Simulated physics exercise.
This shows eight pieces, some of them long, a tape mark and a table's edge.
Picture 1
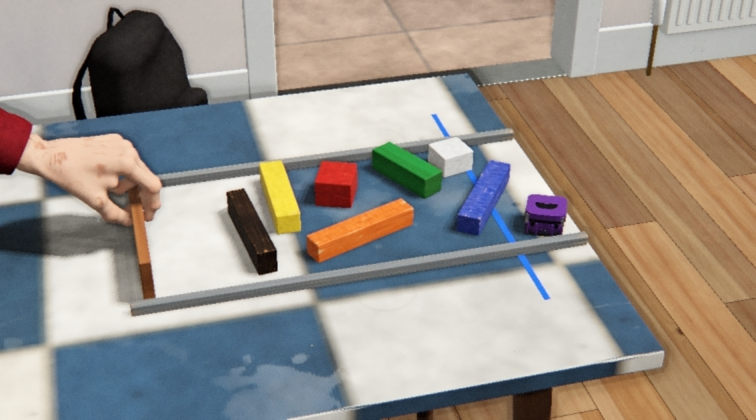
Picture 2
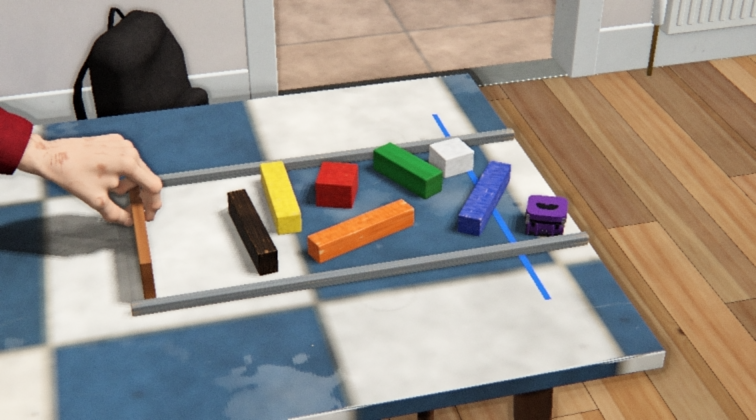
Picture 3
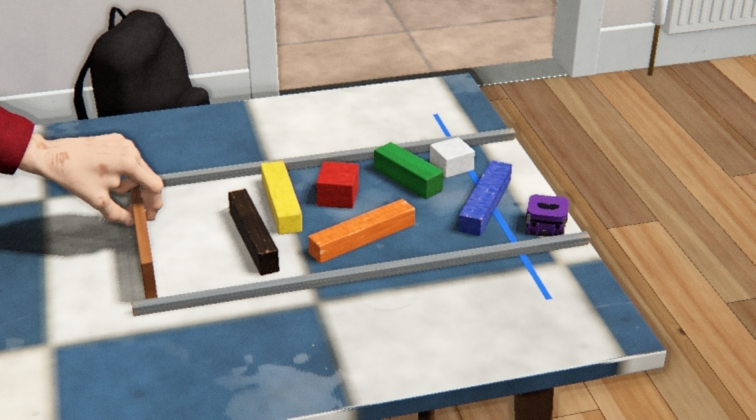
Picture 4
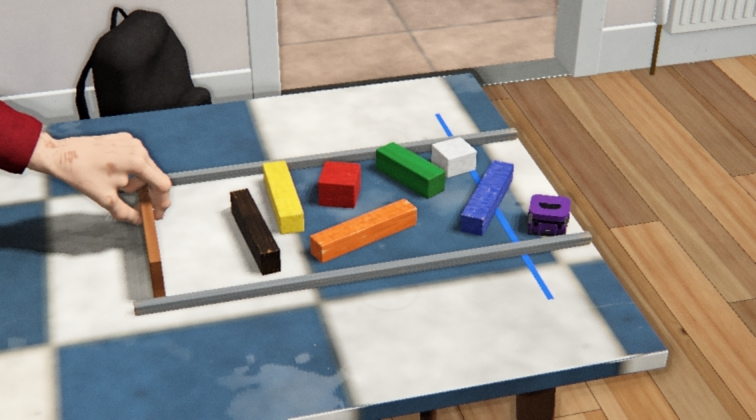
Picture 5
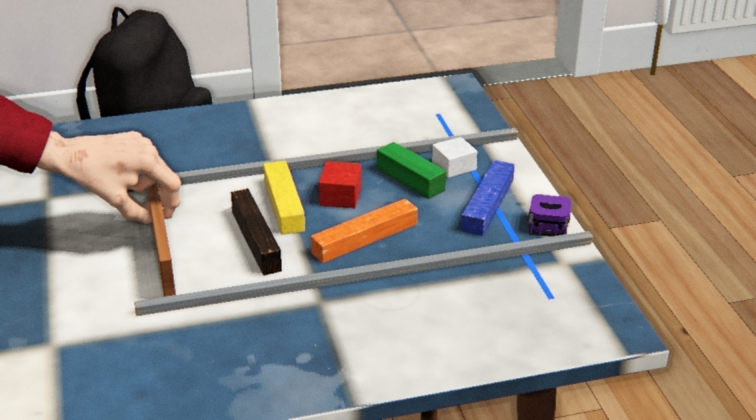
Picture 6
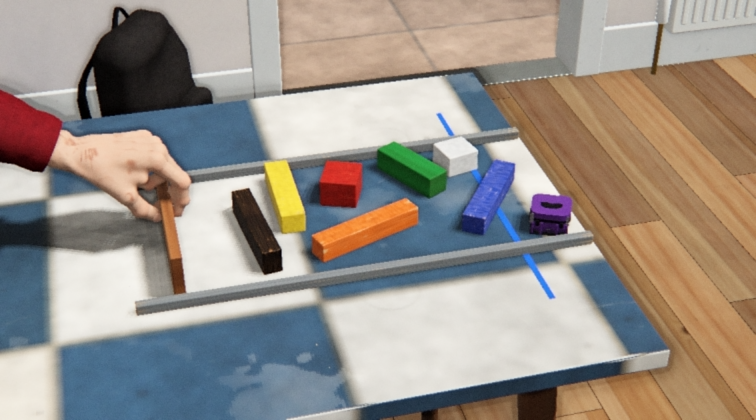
A hand slides an upright wooden board slightly right toward colored blocks that stay still.
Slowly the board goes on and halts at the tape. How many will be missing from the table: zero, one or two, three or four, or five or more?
As it turns out, the number that fall off is three or four.
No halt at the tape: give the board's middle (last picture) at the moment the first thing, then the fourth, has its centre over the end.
Its middle is around (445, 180) and later (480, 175).
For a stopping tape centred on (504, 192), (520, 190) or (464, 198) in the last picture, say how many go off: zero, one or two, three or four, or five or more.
For each place: More than four; at least five; one to two.
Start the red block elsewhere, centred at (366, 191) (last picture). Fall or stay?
Then it does not fall.
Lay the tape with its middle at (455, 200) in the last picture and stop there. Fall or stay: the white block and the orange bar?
The white block comes down, the orange bar stays on.
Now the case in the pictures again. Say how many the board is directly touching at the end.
That makes 2.
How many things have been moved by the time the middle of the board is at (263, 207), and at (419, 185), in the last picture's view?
2 and 7.
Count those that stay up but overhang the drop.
It comes to 2.
Soon after, none off yet; purple case at rest near (550, 215); blue bar at rest near (489, 196); white block at rest near (455, 157).
Then, none off yet; purple case moved a little near (564, 216); blue bar moved a little near (540, 202); white block moved well along near (527, 142).
At rest, the number that fall off is three or four; fallen, green stick, white block, blue bar and purple case.
